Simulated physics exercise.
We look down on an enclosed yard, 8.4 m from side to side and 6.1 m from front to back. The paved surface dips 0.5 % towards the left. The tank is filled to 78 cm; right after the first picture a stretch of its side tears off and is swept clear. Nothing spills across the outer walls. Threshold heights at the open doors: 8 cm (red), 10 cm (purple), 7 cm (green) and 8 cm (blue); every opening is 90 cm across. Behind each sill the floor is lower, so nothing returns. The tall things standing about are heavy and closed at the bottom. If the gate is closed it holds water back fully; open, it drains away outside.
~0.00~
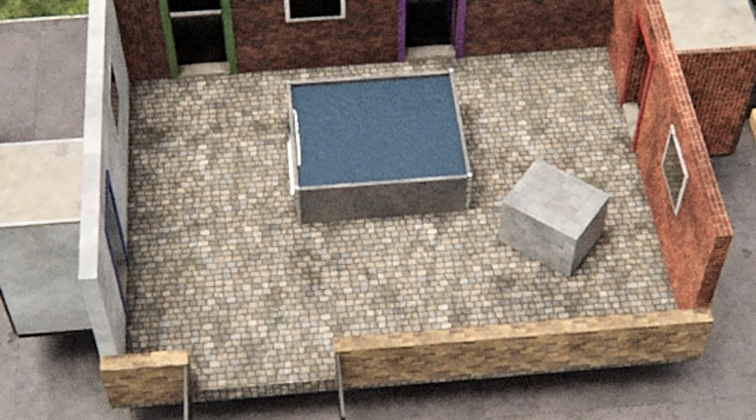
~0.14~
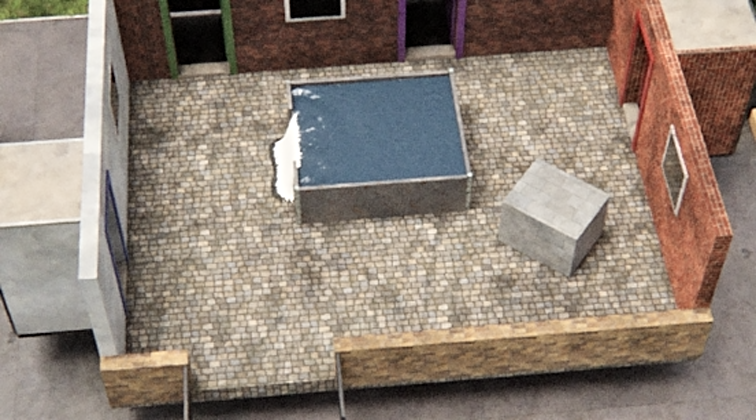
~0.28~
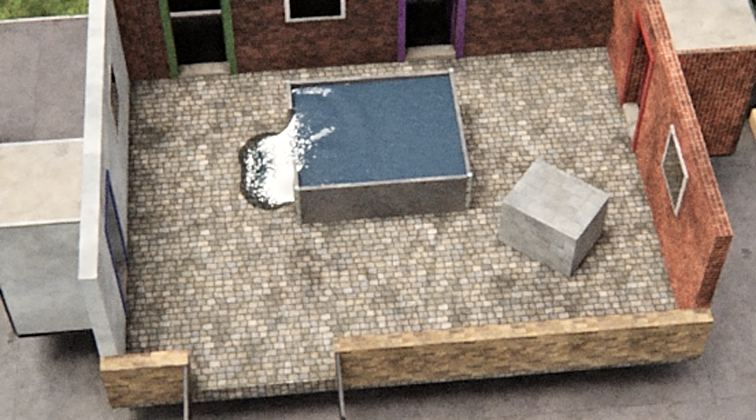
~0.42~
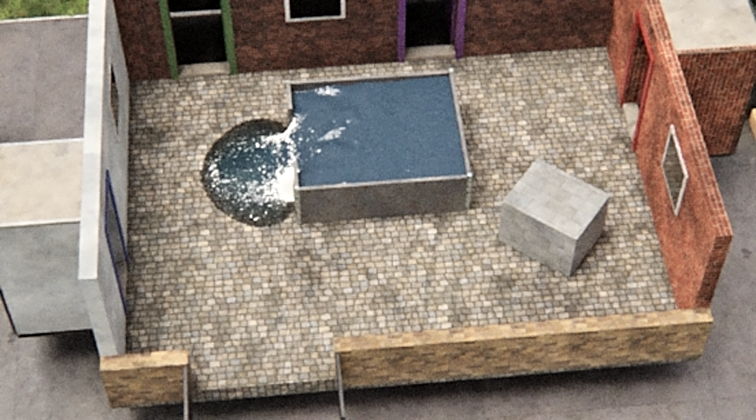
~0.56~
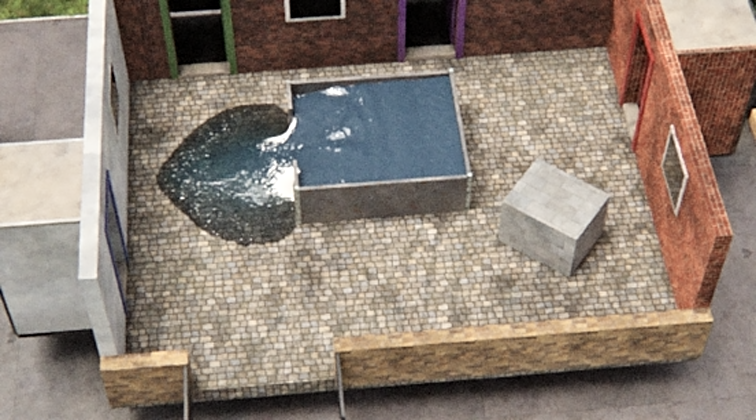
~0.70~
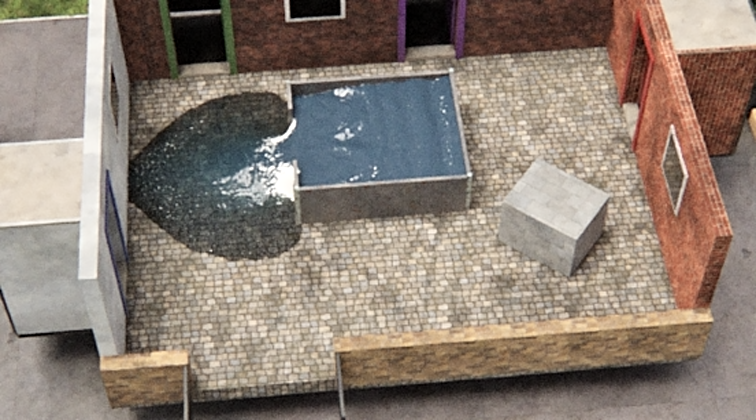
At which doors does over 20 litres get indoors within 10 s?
Within that time: At the red door it does not reach the limit; at the purple door it keeps below the limit; at the green door it exceeds the limit; at the blue door it passes the limit.
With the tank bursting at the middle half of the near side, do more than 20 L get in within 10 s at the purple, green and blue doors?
Against that limit: Purple under, green below, blue below.
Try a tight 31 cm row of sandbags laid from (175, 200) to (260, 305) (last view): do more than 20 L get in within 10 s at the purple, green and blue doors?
Against that limit: Purple under, green above, blue below.
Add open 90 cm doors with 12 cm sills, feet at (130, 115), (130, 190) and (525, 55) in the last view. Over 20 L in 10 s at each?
In that order: Past it, past it, not over.
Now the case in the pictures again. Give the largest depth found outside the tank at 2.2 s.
About 48 cm.
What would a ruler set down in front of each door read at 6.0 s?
In cm: Red 6, purple 4, green 18, blue 12.
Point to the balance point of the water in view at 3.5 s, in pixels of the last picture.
Near (285, 178).
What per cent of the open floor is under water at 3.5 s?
Some 40 per cent of it.
After 1.4 s water covers 25 % of the floor and is deepest (46 cm) near (282, 172); red door not reached, purple door not reached, green door 6 cm at the sill, 0 L in, blue door 13 cm at the sill, 0 L in.
After 2.2 s water covers 25 % of the floor and is deepest (48 cm) near (130, 103); red door not reached, purple door not reached, green door 15 cm at the sill, 4 L in, blue door 19 cm at the sill, 24 L in.
After 3.5 s water covers 40 % of the floor and is deepest (34 cm) near (130, 95); red door not reached, purple door not reached, green door 18 cm at the sill, 49 L in, blue door 15 cm at the sill, 70 L in.
After 6.0 s water covers 75 % of the floor and is deepest (26 cm) near (130, 95); red door 6 cm at the sill, 0 L in, purple door 4 cm at the sill, 0 L in, green door 18 cm at the sill, 164 L in, blue door 12 cm at the sill, 104 L in.
After 10.0 s water covers 100 % of the floor and is deepest (16 cm) near (126, 382); red door 7 cm at the sill, 0 L in, purple door 7 cm at the sill, 0 L in, green door 12 cm at the sill, 250 L in, blue door 10 cm at the sill, 122 L in.
